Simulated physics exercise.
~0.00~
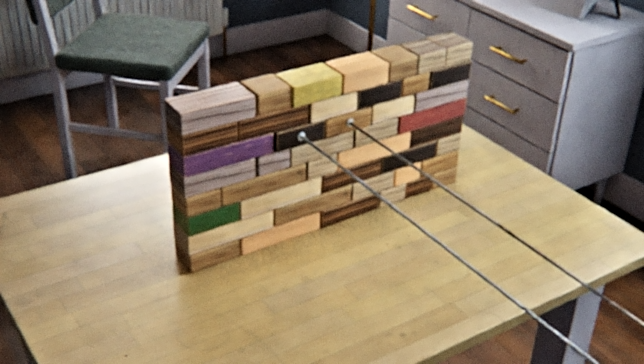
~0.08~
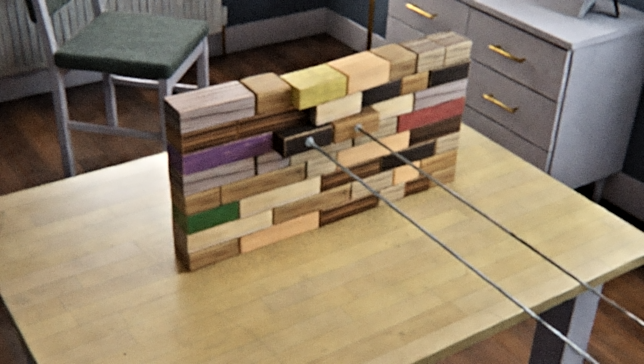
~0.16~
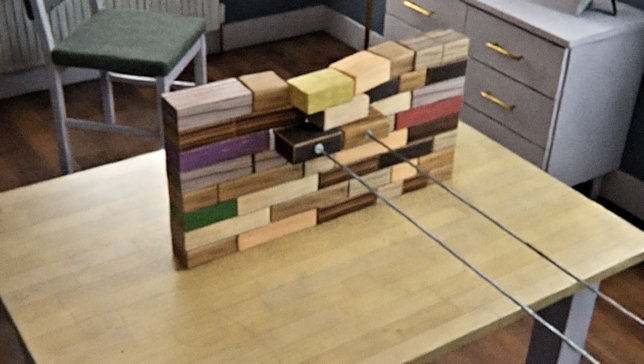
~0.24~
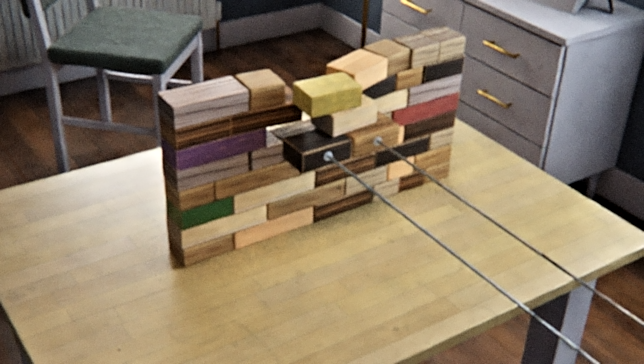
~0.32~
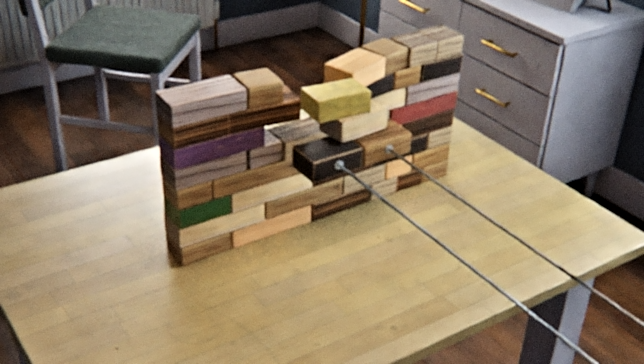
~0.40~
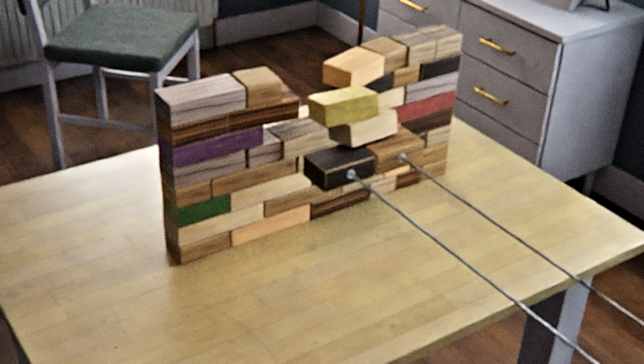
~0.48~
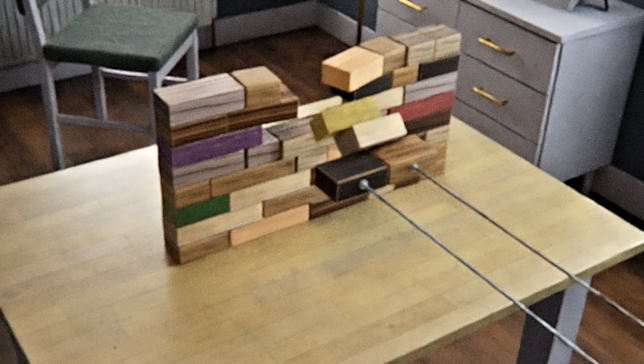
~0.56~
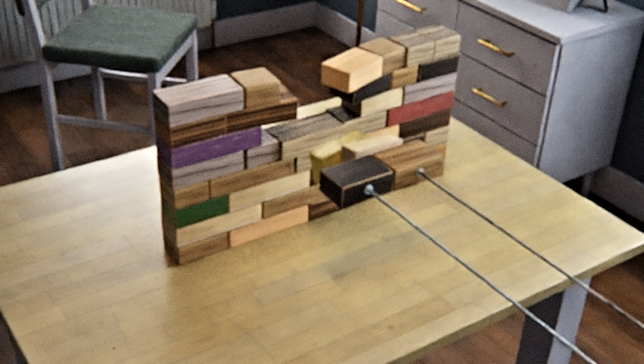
In a room with a green-seated chair and a grey drawer cabinet behind, a wall of wooden blocks stands on a pale table, seen from slightly above. Among the mostly brown blocks are a purple one at left, a green one low at left, a red one at right and a yellow one on top. Two thin rods steadily draw a dark block and its brown neighbour out toward the lower right. The yellow block and a pale one beneath ride forward with them, then tilt and drop. Finally, a gap remains in the upper wall, while the purple, green and red blocks stay put.
